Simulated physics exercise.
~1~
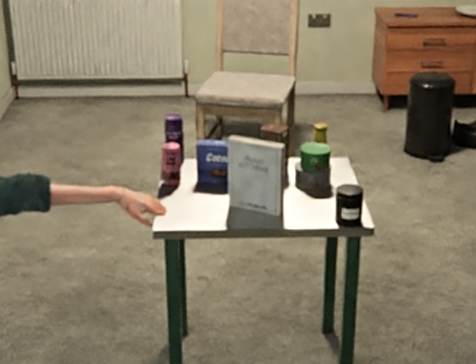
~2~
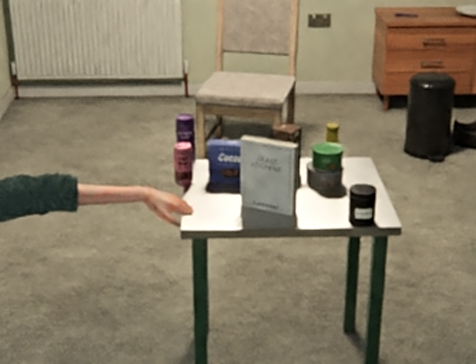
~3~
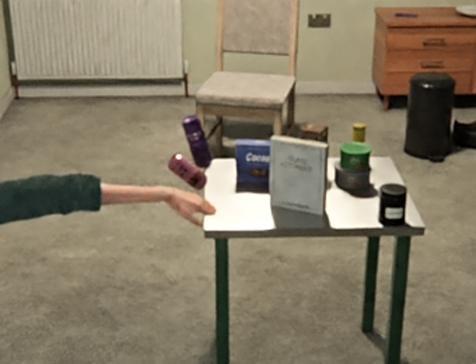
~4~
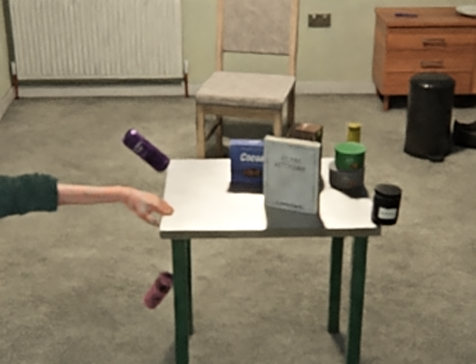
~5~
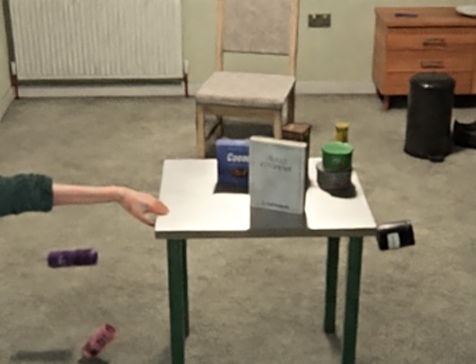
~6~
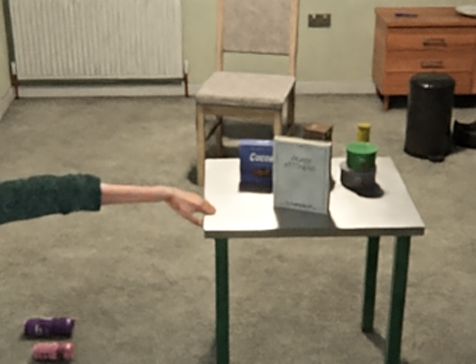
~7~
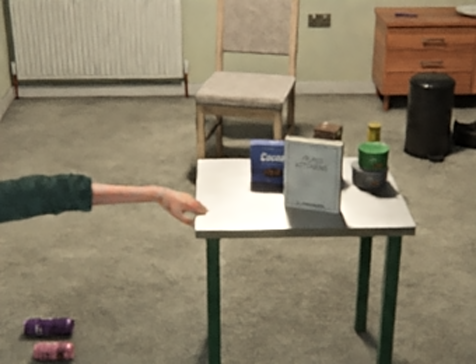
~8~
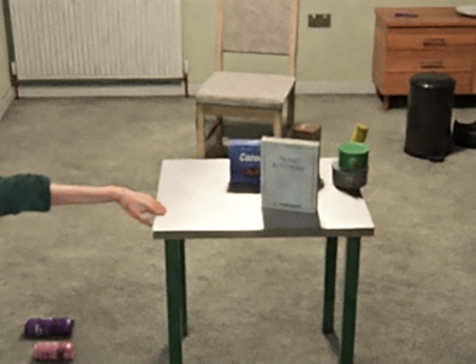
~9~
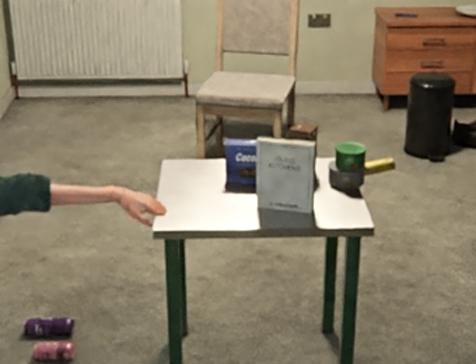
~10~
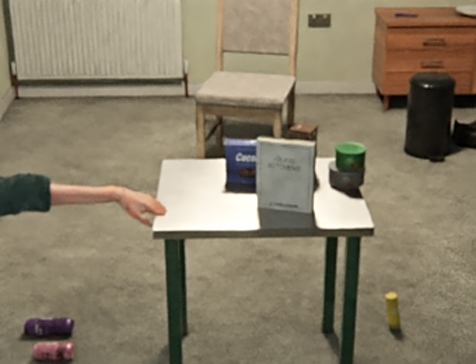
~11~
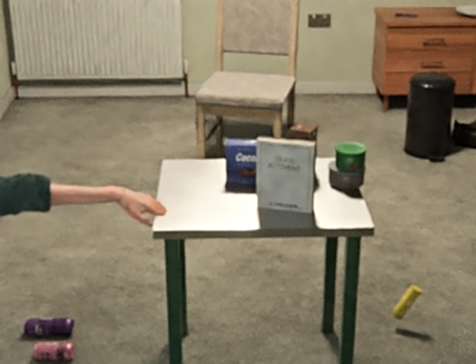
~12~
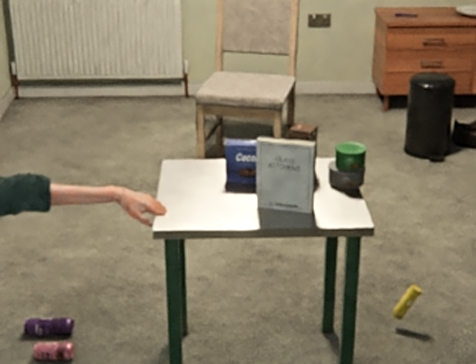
In this clip, a hand slides a table of cans, tubs and boxes right, left and back again, and pink and purple cans drop off the left, a black jar and then a yellow shaker off the right; the book, blue packet and green tub stay on top.
